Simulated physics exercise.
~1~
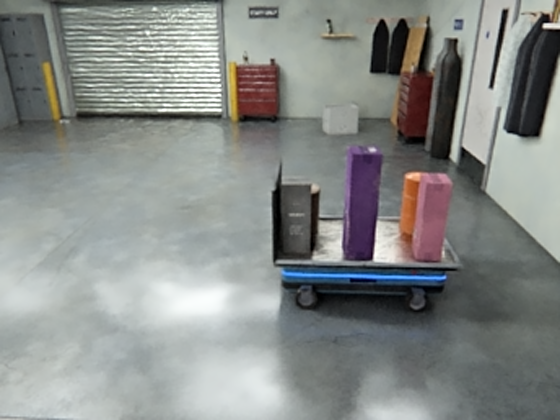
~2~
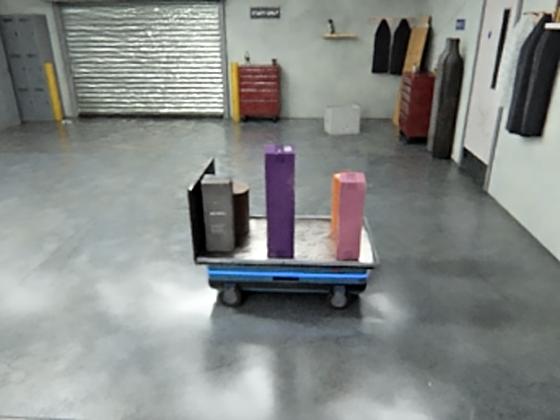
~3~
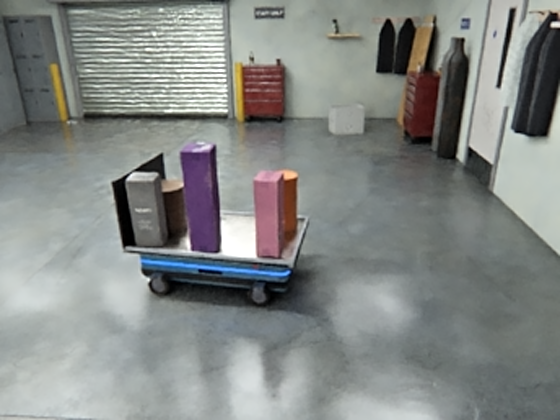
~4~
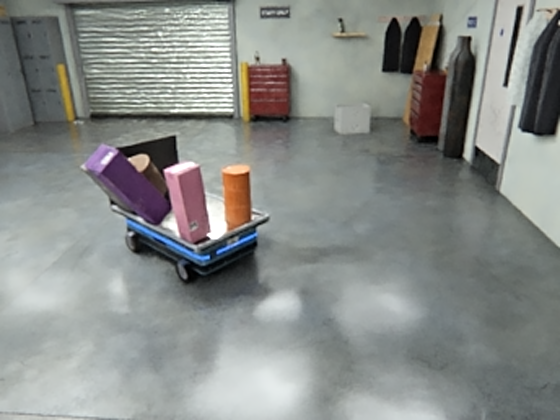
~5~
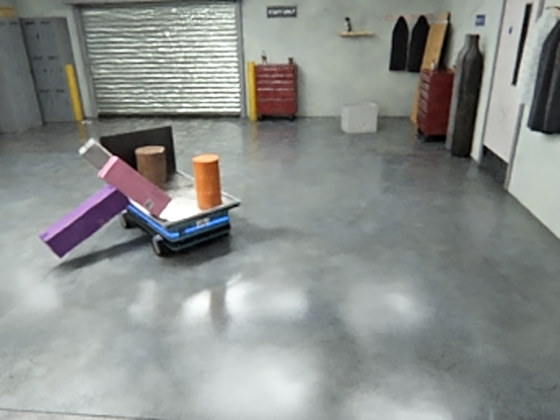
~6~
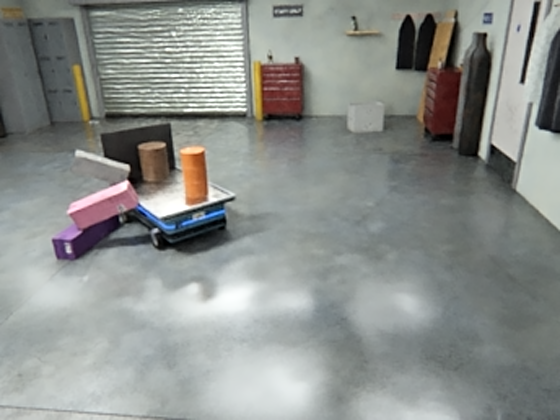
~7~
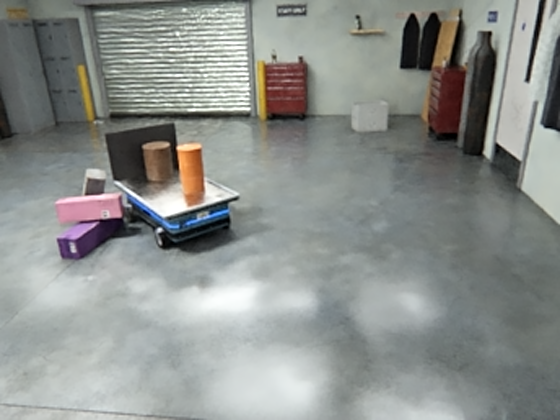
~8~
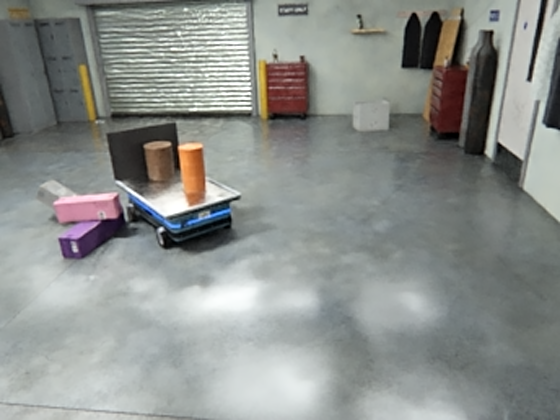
In a garage-like room with a shiny grey floor and a metal shutter, a low flat cart rolls leftward carrying a grey box, a brown pail, a tall purple box, a pink box and an orange canister. As the cart starts to turn away toward the shutter, the purple and grey boxes lean outward. The purple box topples off the left side, and the pink and grey boxes tip after it. All three land on the floor in a heap. The cart comes to rest beside them, with the brown pail and orange canister still upright on its deck.
